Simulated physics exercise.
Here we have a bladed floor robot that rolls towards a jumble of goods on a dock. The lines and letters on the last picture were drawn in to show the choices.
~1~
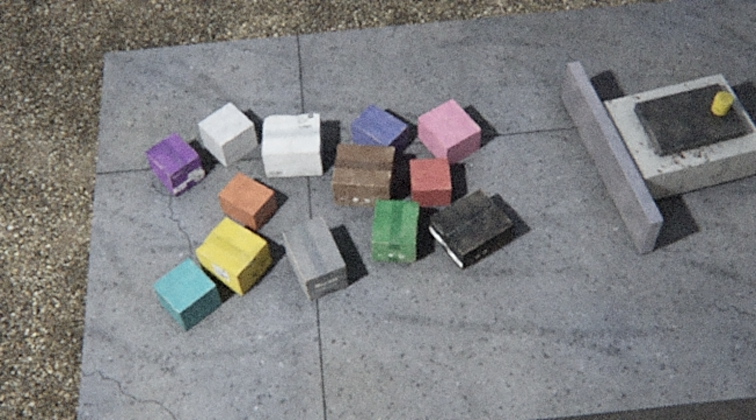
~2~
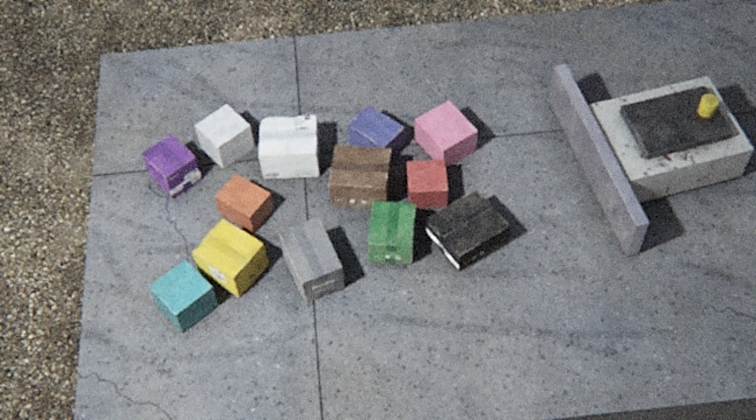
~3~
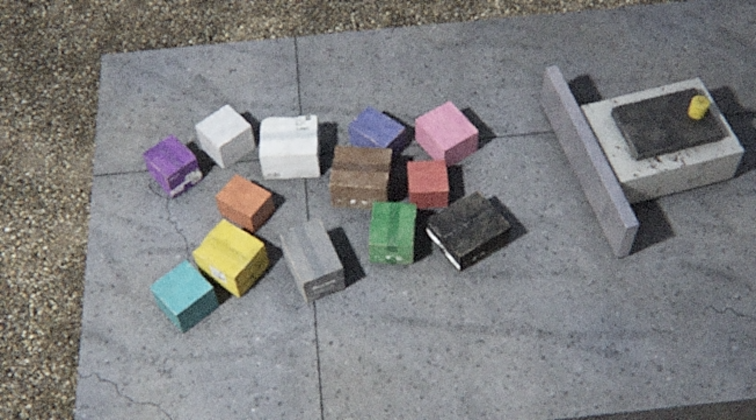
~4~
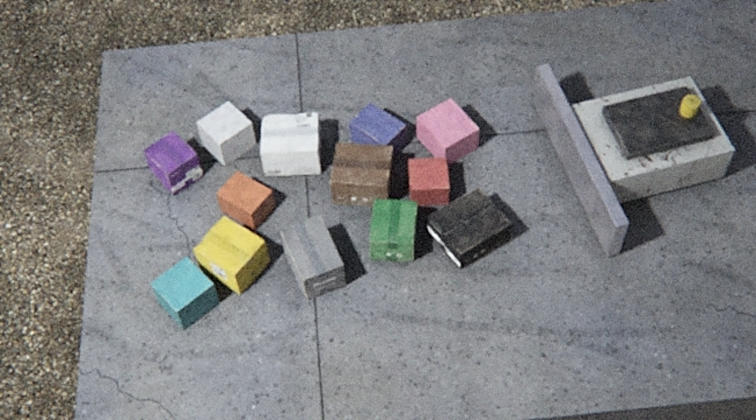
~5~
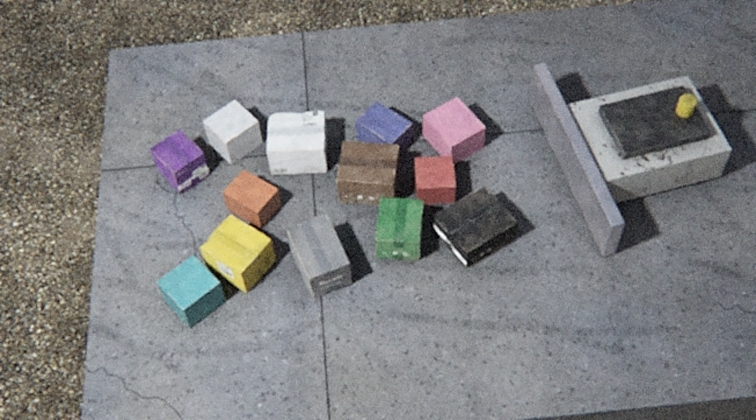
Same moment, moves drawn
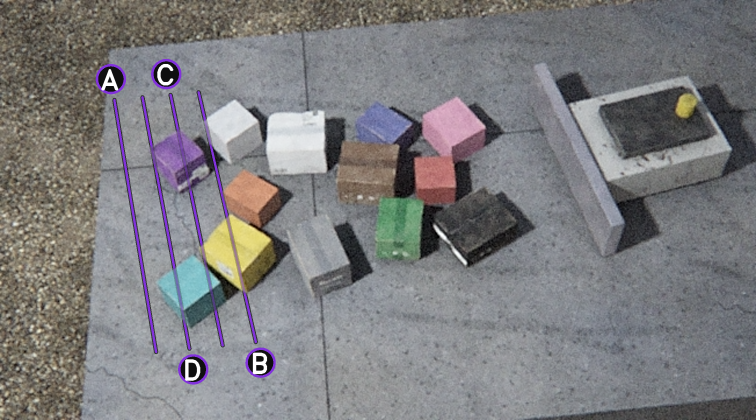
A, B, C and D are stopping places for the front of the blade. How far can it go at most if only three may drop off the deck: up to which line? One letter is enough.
At B, and not beyond.
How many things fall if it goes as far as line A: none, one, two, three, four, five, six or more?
By then, six or more.
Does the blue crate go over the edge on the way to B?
No.
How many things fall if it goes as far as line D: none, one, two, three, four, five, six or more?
In all, six or more.
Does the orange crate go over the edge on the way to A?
Yes.
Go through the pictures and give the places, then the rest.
Yellow box (234, 256); white parcel (293, 146); red crate (431, 182), in the first frame.
Robot (669, 123); green box (392, 232), in the second frame.
Robot (660, 124); orange crate (245, 204), in the third frame.
Robot (651, 123); purple parcel (173, 163), in the fourth frame.
Robot (648, 123); turquoise crate (192, 292); black box (475, 227); brown box (368, 174), in the fifth frame.
On the marked copy, A at (133, 215); B at (225, 206); C at (194, 209); D at (164, 212).
Taking B. A third of the way, robot (523, 134); blue crate (364, 133); pink crate (406, 136).
Two thirds of the way, robot (397, 146); yellow box (147, 266); purple parcel (152, 167).
When it is over, robot (297, 155); purple parcel over the edge; yellow box over the edge; two fallen.
As for the rest, A drops eight; C drops five; D drops eight.
